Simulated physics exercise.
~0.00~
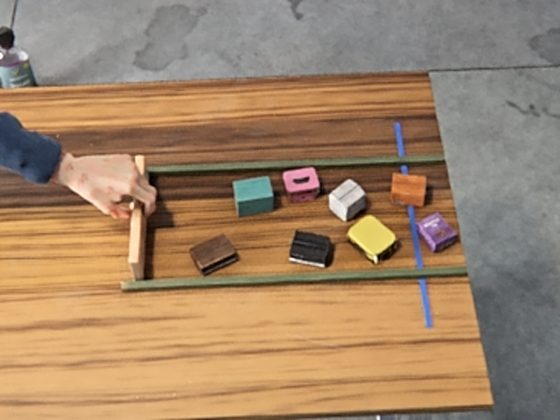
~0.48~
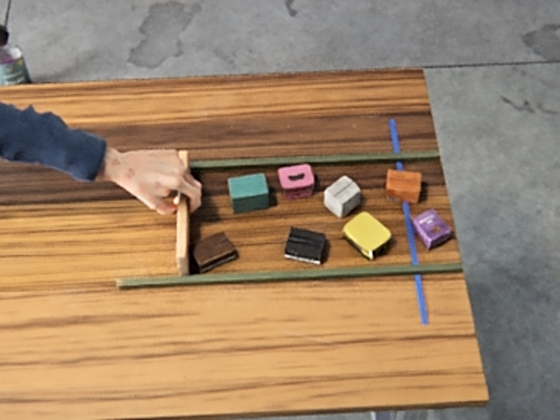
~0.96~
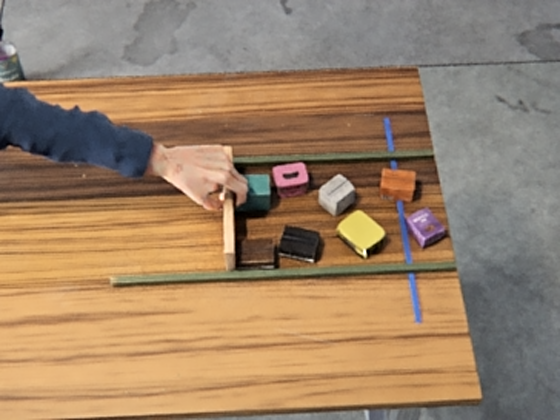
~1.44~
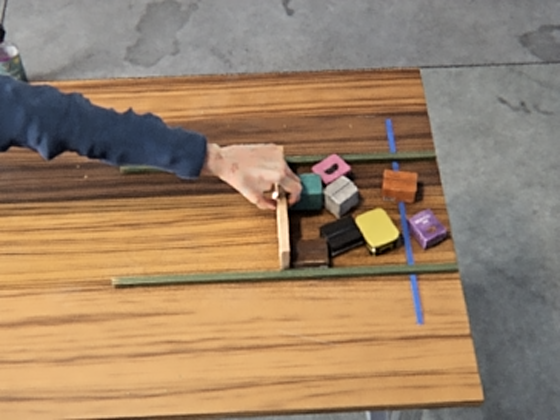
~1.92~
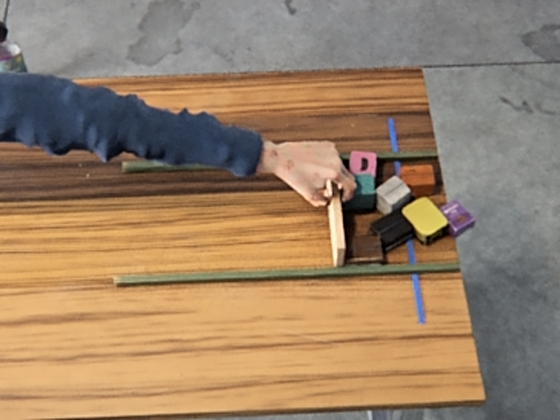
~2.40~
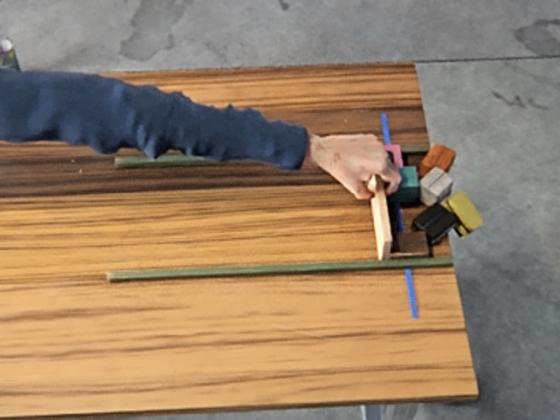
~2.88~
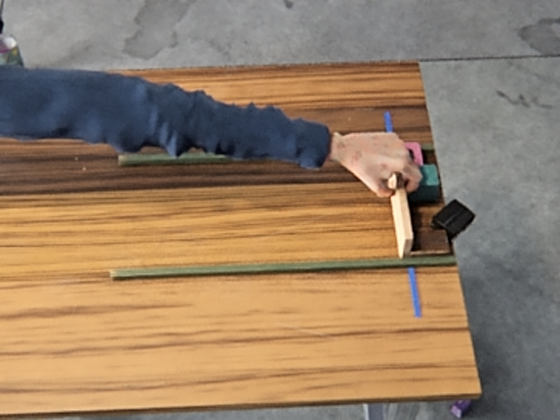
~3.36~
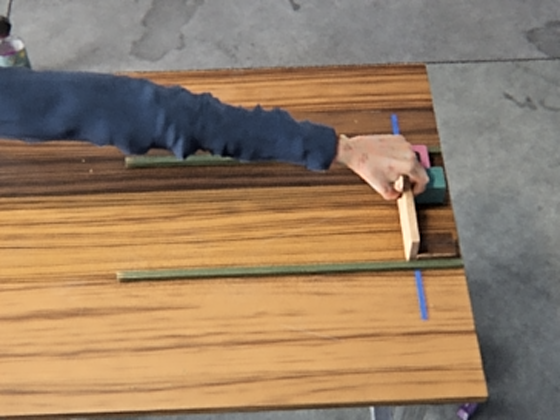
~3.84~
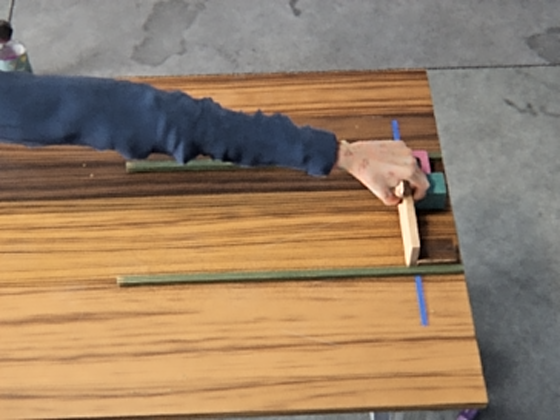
A hand in a dark blue sleeve holds a small upright board at the left of a channel between two green strips on a striped wooden table, seen from above. Ahead of it lie turquoise, pink, white, orange, brown, black, yellow and purple pieces, with blue tape near the table's right end. The hand slides the board right, gathering the brown and turquoise pieces, then bunching the rest together. The purple piece drops off the edge first, followed by the orange, white and yellow ones, then the black. The board stops by the tape, with the pink, turquoise and brown pieces still on the table.
